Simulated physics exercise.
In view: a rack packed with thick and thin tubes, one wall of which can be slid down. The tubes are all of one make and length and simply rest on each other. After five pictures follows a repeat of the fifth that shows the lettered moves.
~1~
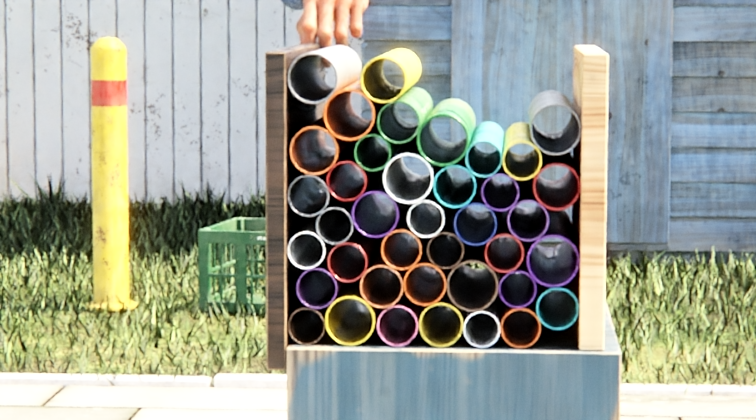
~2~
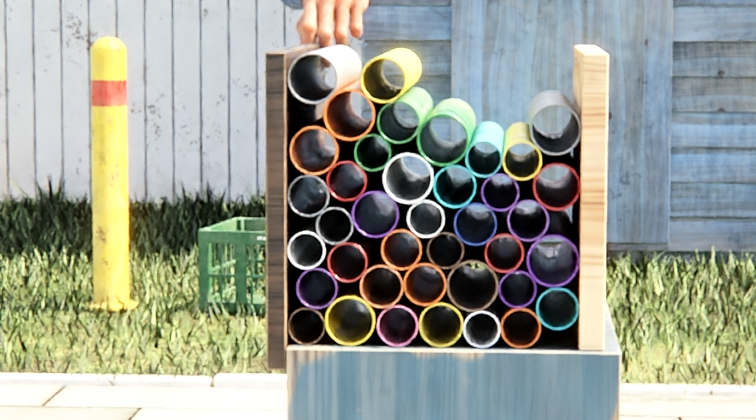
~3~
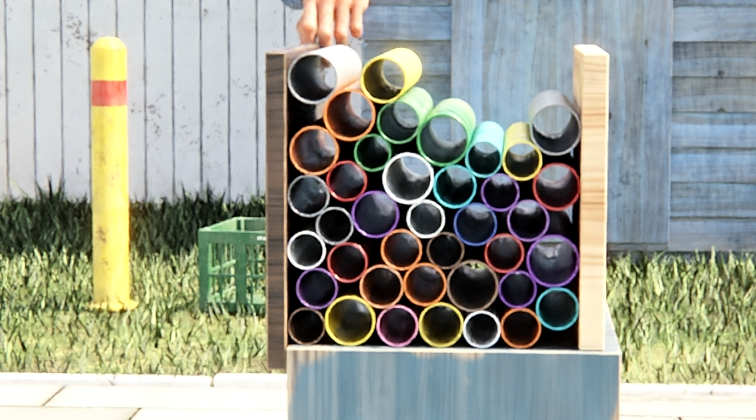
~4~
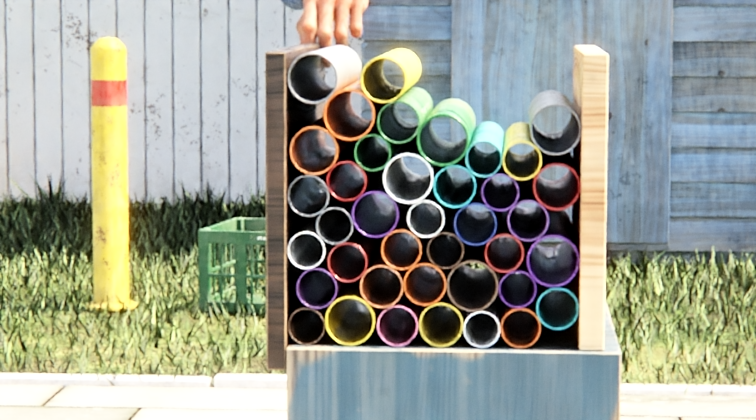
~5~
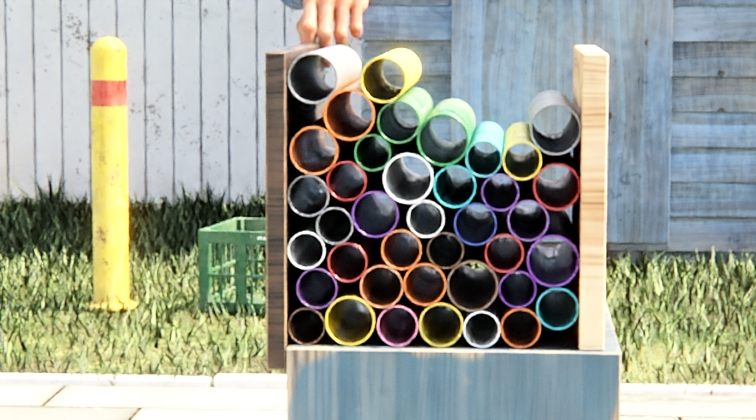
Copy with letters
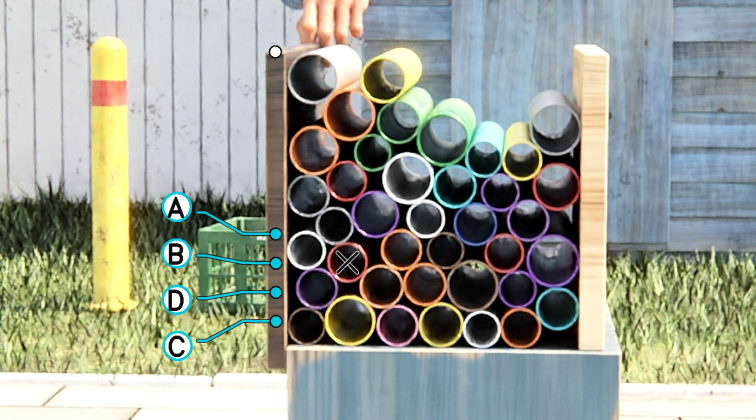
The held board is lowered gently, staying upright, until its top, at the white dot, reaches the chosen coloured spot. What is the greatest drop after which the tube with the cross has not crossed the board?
It can be let down to D.
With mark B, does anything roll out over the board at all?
Yes.
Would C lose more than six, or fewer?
It loses more than six.
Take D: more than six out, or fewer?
More than six.
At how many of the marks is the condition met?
Three of the four.
On the copy, A at (276, 234); B at (276, 263); C at (276, 321); D at (276, 292); the cross at (347, 263); the white dot at (275, 52).
On D. First, top of the board (287, 154).
Then, top of the board (287, 266).
Finally, top of the board (287, 291), about ten out over the board, the crossed one still inside.
By contrast, A keeps the crossed one inside; B keeps the crossed one inside; C lets the crossed one out.
